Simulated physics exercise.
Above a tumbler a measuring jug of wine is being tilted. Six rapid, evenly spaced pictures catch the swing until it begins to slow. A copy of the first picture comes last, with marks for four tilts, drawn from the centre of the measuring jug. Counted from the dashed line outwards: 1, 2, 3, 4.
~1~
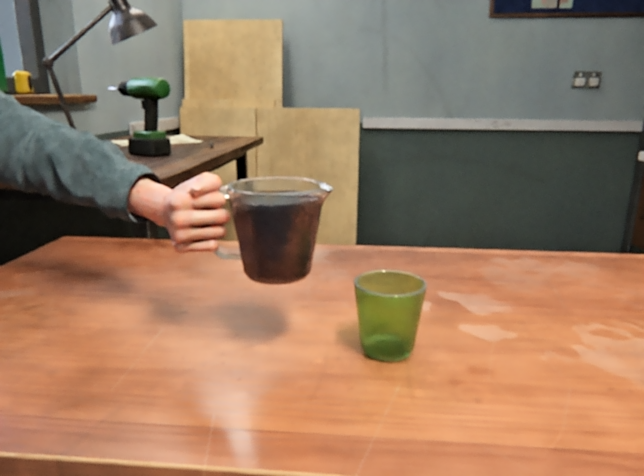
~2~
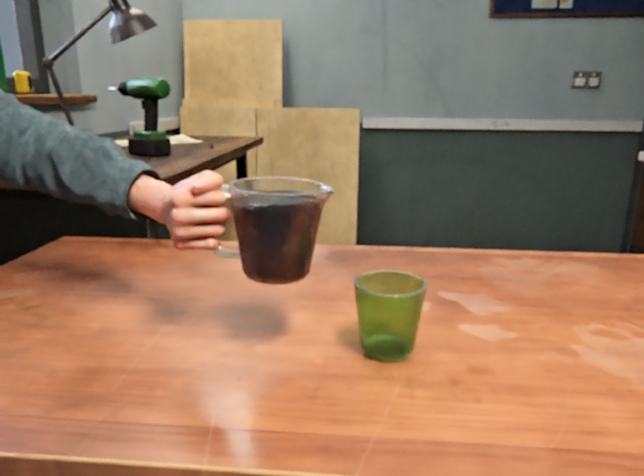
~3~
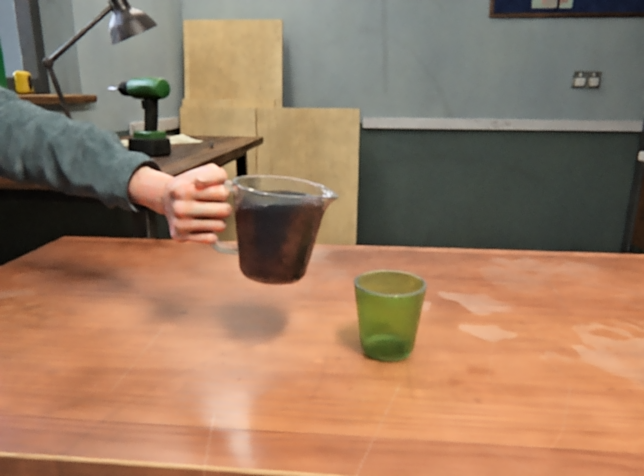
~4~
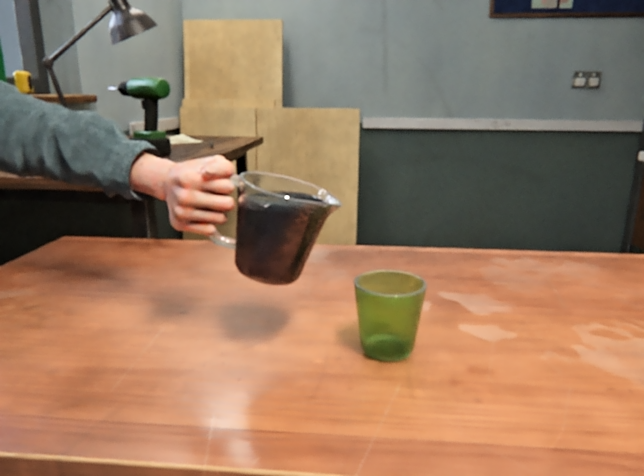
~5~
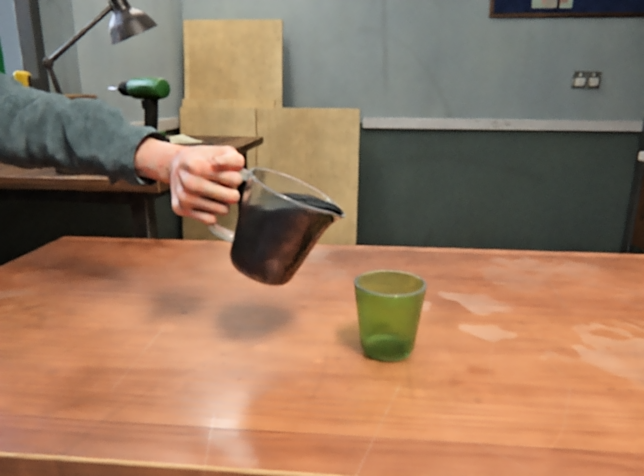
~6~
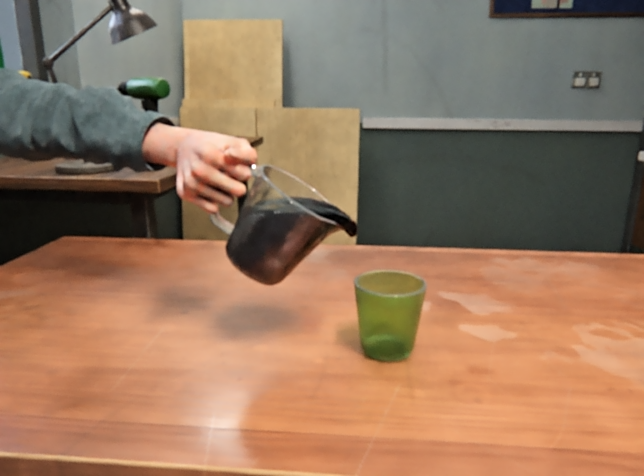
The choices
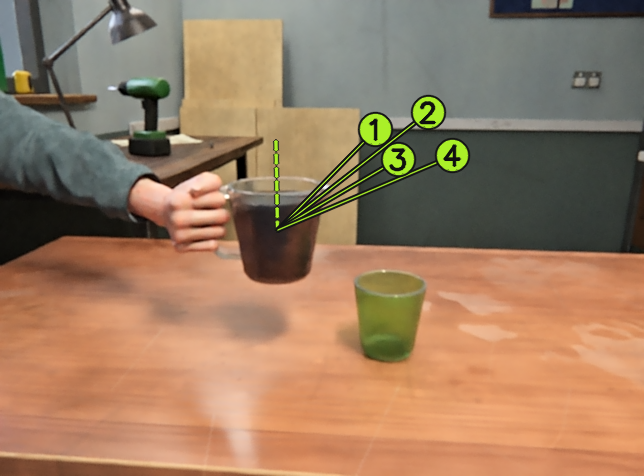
The footage shows a hand holding a glass jug of dark liquid above a wooden table, left of a green tumbler. The hand gradually tilts the jug to the right until the liquid reaches just over its lip.
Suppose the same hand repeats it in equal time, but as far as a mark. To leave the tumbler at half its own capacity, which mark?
Use mark 1.
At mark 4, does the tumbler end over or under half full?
Over half.
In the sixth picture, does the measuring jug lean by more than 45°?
No, it does not.
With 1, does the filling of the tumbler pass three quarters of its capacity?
No.
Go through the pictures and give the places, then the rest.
Upright, lip at (331, 189); rim of the tumbler round (390, 281); nothing has left yet.
Upright, lip at (333, 191); nothing has left yet.
Tipped about 7°, lip at (336, 196); nothing has left yet.
Tipped about 14°, lip at (340, 204); nothing has left yet.
Tipped about 24°, lip at (344, 215); nothing has left yet.
Tipped about 34°, lip at (346, 227); wine is over the lip, down to (351, 232).
On the marked copy, 1 at (364, 141); 2 at (414, 122); 3 at (383, 167); 4 at (436, 162).
With 1, the tumbler ends with about 47 % of what it can hold.
With 2, the tumbler ends with about 63 % of what it can hold.
With 3, the tumbler ends with about 79 % of what it can hold; 3 % of the wine is spilt.
With 4, the tumbler ends with about 91 % of what it can hold; 7 % of the wine is spilt.
